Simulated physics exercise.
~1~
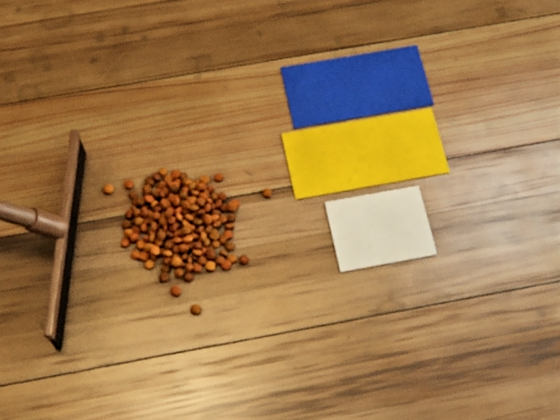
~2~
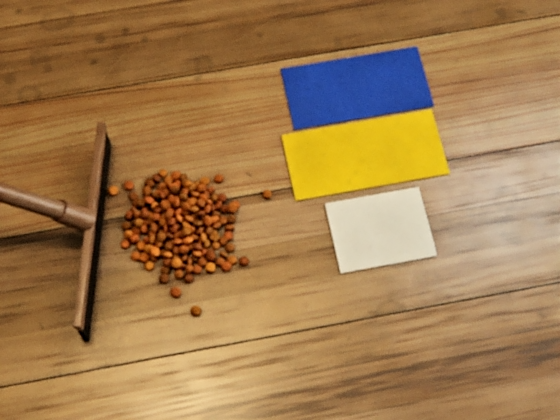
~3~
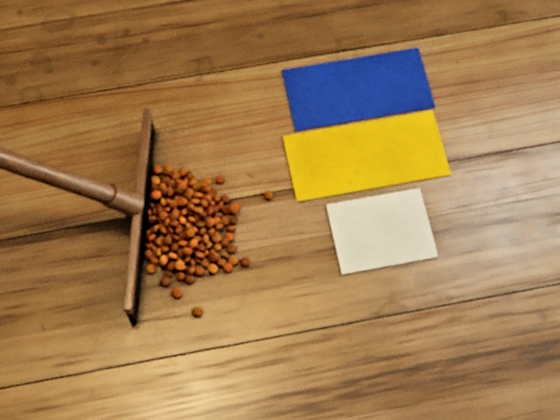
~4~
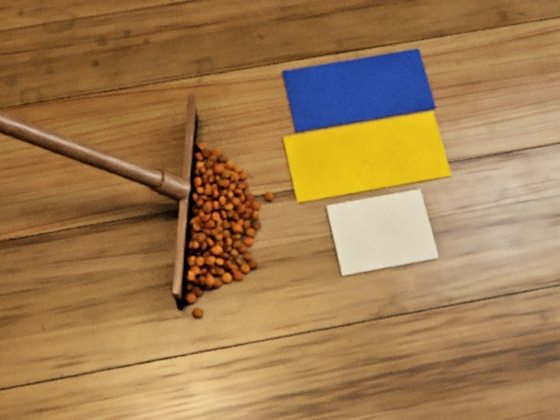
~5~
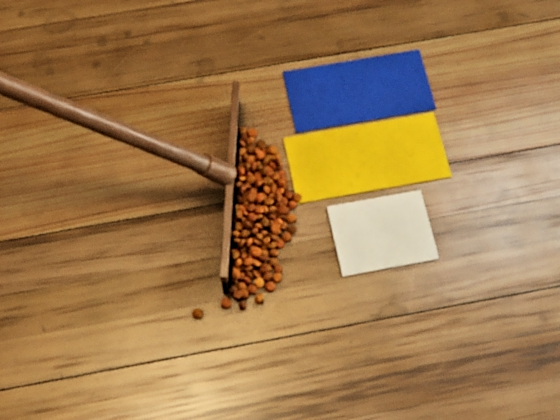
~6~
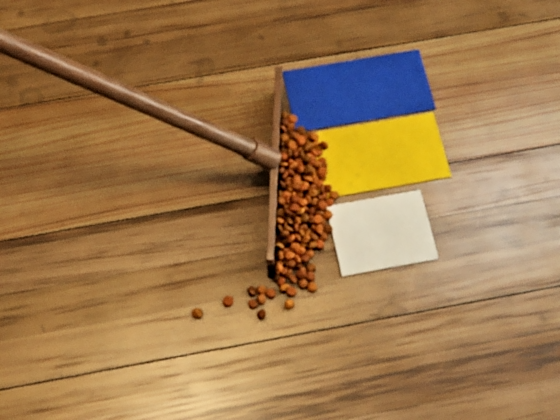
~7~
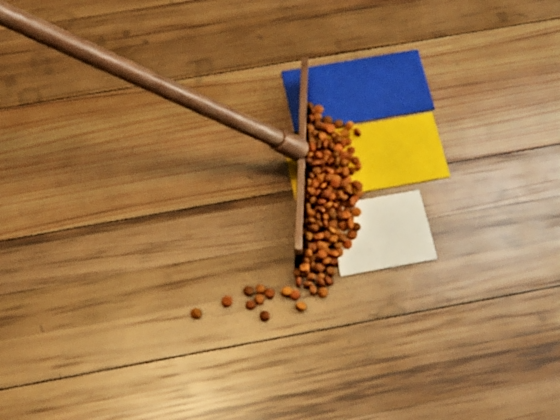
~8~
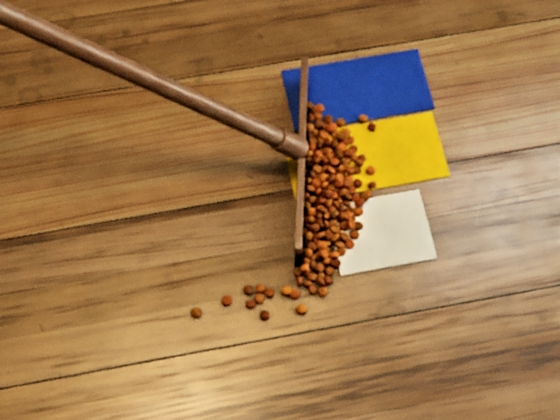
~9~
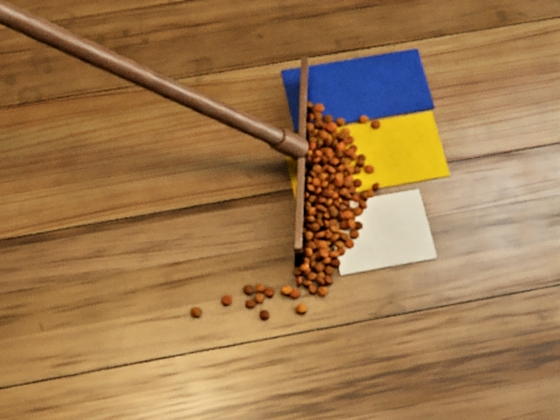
A squeegee pushes a pile of kibble right, partly onto the coloured sheets, and stops.
